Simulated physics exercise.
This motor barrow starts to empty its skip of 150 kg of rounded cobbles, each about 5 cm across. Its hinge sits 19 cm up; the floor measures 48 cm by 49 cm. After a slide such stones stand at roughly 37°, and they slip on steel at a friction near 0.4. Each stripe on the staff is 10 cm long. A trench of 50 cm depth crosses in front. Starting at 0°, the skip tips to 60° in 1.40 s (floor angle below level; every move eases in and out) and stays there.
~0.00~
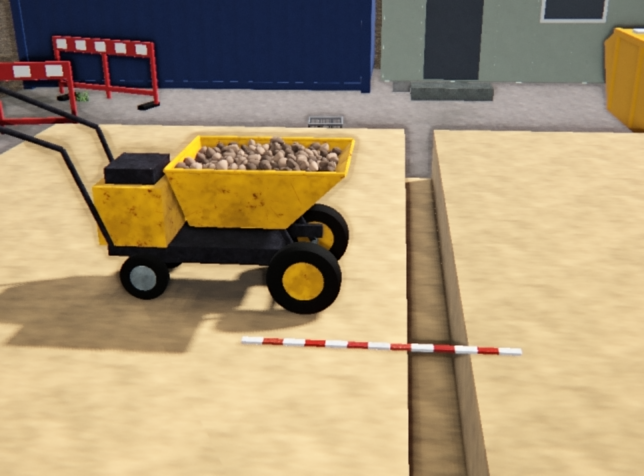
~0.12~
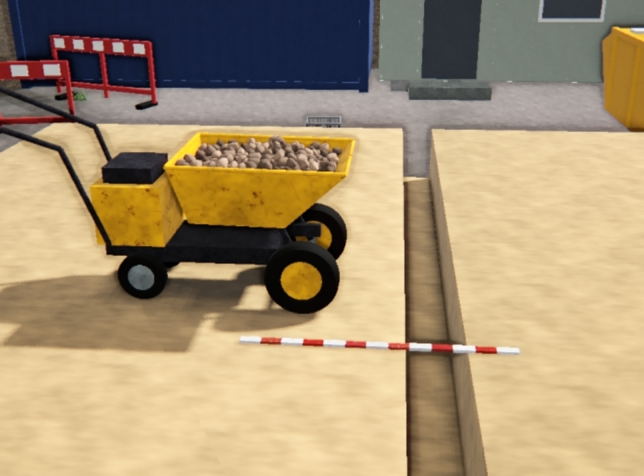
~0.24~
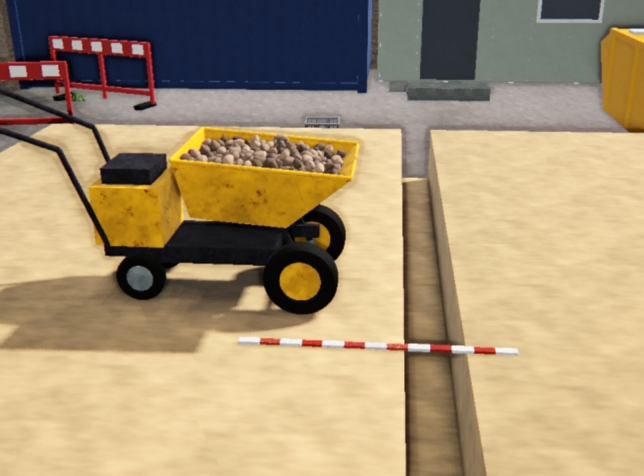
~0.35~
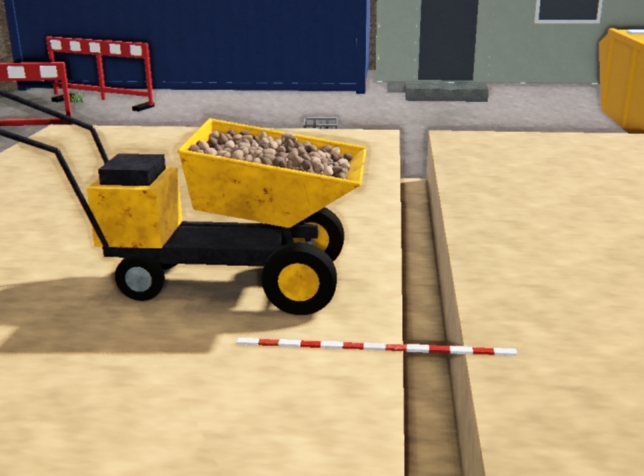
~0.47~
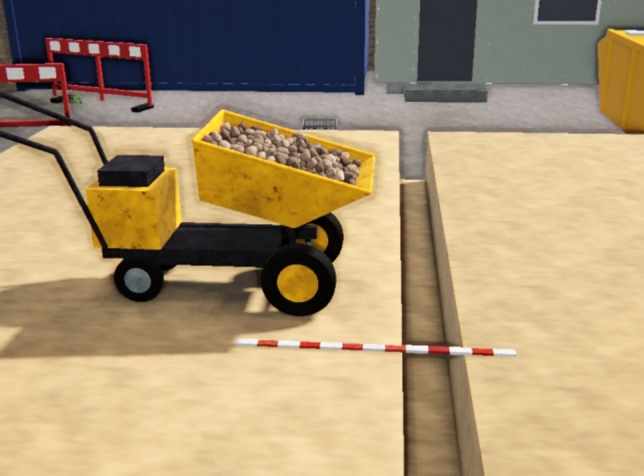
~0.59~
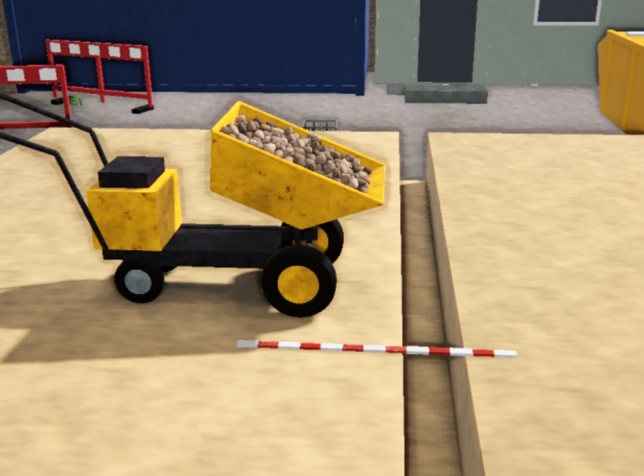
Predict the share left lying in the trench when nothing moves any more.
About 64 per cent.
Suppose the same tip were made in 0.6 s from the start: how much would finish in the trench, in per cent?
In that case some 45 per cent.
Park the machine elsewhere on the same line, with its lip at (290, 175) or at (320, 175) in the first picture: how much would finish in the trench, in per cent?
Near 85 per cent from the first place, 90 from the second.
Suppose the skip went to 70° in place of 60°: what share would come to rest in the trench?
It would be near 55 per cent.
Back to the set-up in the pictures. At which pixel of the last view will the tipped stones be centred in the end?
Around (442, 349).
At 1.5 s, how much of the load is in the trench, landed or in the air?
Some 20 per cent.
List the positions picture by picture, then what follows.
Lip at (346, 175), floor tilted 0°, highest stones at (273, 148), in the first picture.
The skip is at 1°, its lip at (346, 175); the top of the load is at (273, 146); the stones move at 0.2 m/s on average, in the second picture.
Lip at (352, 179), floor tilted 5°, highest stones at (258, 146); the stones move at 0.3 m/s on average, in the third picture.
The skip is at 10°, its lip at (360, 185); the top of the load is at (234, 141); the stones move at 0.5 m/s on average, in the fourth picture.
Lip at (371, 193), floor tilted 16°, highest stones at (238, 132); the stones move at 0.5 m/s on average, in the fifth picture.
The skip is at 23°, its lip at (383, 204); the top of the load is at (250, 126); the stones move at 0.6 m/s on average, in the sixth picture.
After 1.0 s the floor is at 51°; 100 % in the skip; the foremost stones are at (415, 231).
After 1.5 s the floor is at 60°; 68 % in the skip, 19 % in the trench, 12 % past the trench; the foremost stones are at (503, 300).
After 1.9 s the floor is at 60°; 37 % in the skip, 29 % in the trench, 34 % past the trench; the foremost stones are at (596, 317).
After 3.8 s the floor is at 60°; 0 % in the skip, 64 % in the trench, 36 % past the trench; the foremost stones are past the picture's edge.
